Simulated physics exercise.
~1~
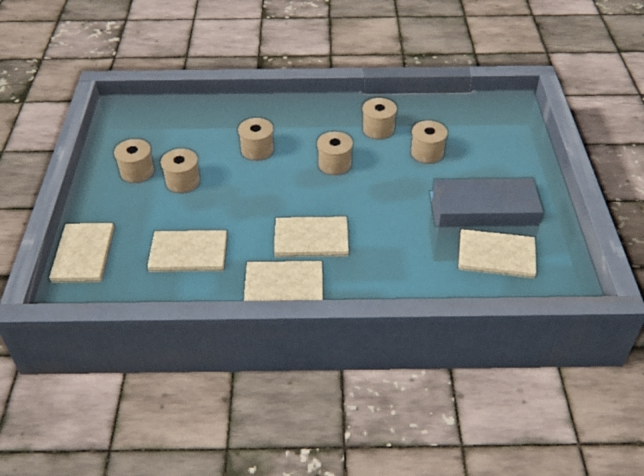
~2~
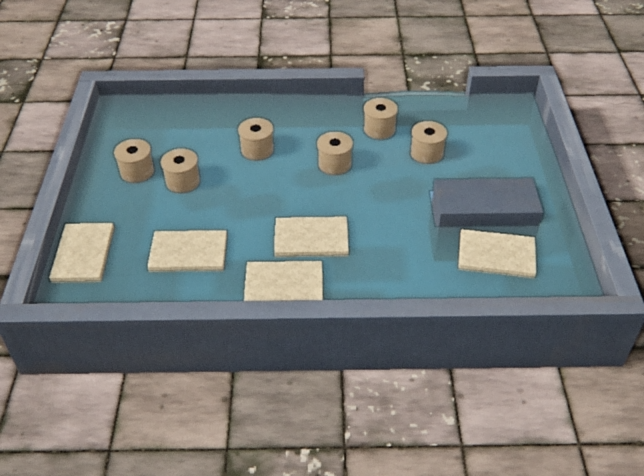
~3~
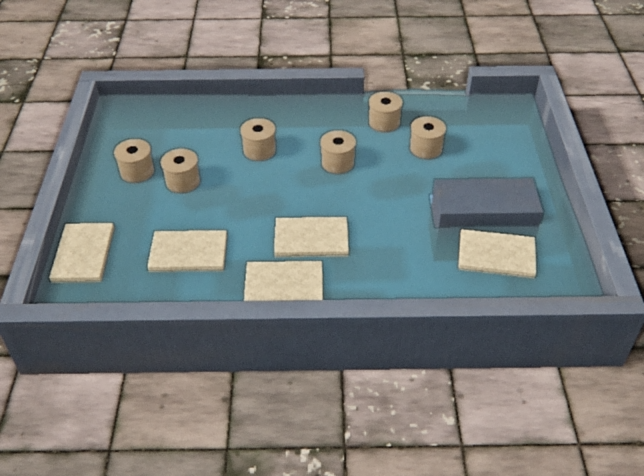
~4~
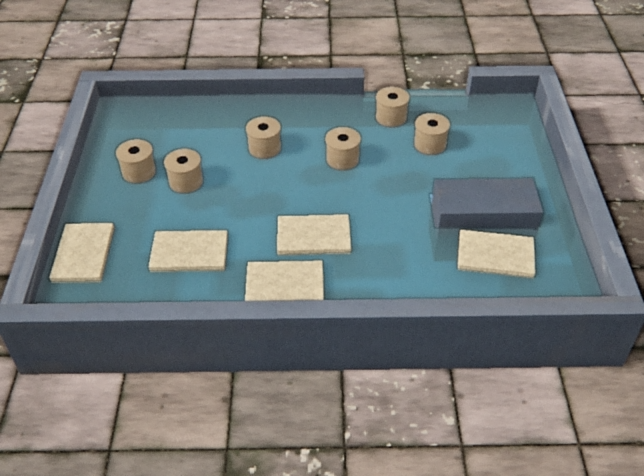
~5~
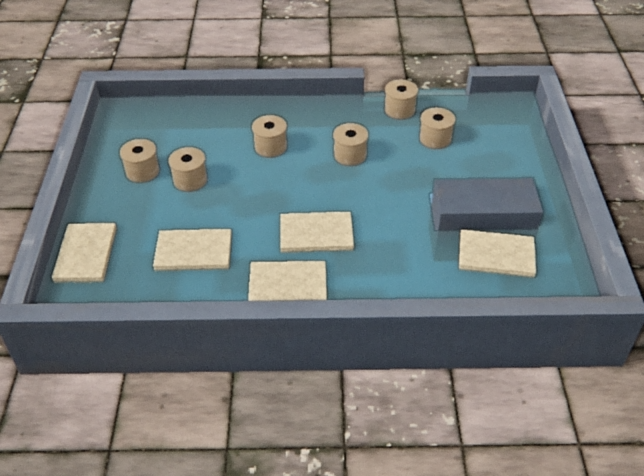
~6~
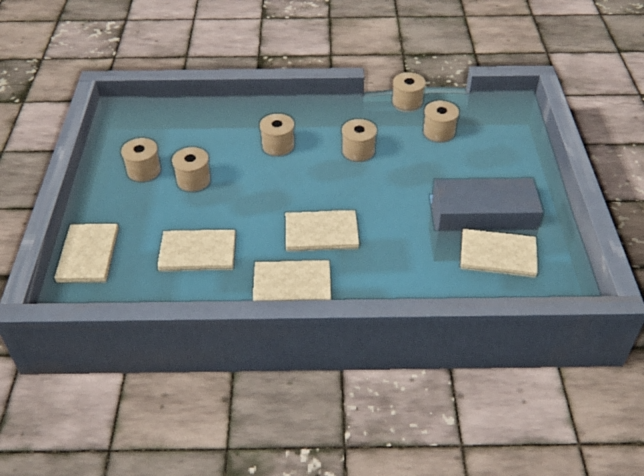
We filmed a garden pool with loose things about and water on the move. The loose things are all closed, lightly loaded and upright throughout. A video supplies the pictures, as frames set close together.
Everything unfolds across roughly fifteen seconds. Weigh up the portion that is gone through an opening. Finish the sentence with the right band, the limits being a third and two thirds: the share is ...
The share is under a third.
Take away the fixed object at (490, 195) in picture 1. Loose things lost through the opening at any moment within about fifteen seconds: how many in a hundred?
The share works out near 20 per cent.
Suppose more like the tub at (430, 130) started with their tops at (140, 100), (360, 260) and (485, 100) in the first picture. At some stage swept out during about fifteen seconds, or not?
Remains; remains; escapes.
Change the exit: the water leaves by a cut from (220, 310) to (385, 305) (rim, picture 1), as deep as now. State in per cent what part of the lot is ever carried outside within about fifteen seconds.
Roughly 30 in a hundred.
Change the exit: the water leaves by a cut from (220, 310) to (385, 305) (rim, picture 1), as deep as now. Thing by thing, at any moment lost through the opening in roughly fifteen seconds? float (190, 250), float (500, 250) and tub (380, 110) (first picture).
Going through them in turn: Escaped; remains behind; remains behind.
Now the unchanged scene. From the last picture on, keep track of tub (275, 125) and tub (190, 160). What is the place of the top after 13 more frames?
They should end up near (338, 109) and (219, 155) respectively.
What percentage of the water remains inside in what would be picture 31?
Roughly 70 in a hundred.
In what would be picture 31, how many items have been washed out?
1.
A moment on, 1 of 11 are out; 10 afloat.
Next, 1 of 11 are out; 10 afloat.
Later, 1 of 11 are out; 10 afloat.
In the end, 1 of 11 are out; 10 afloat.
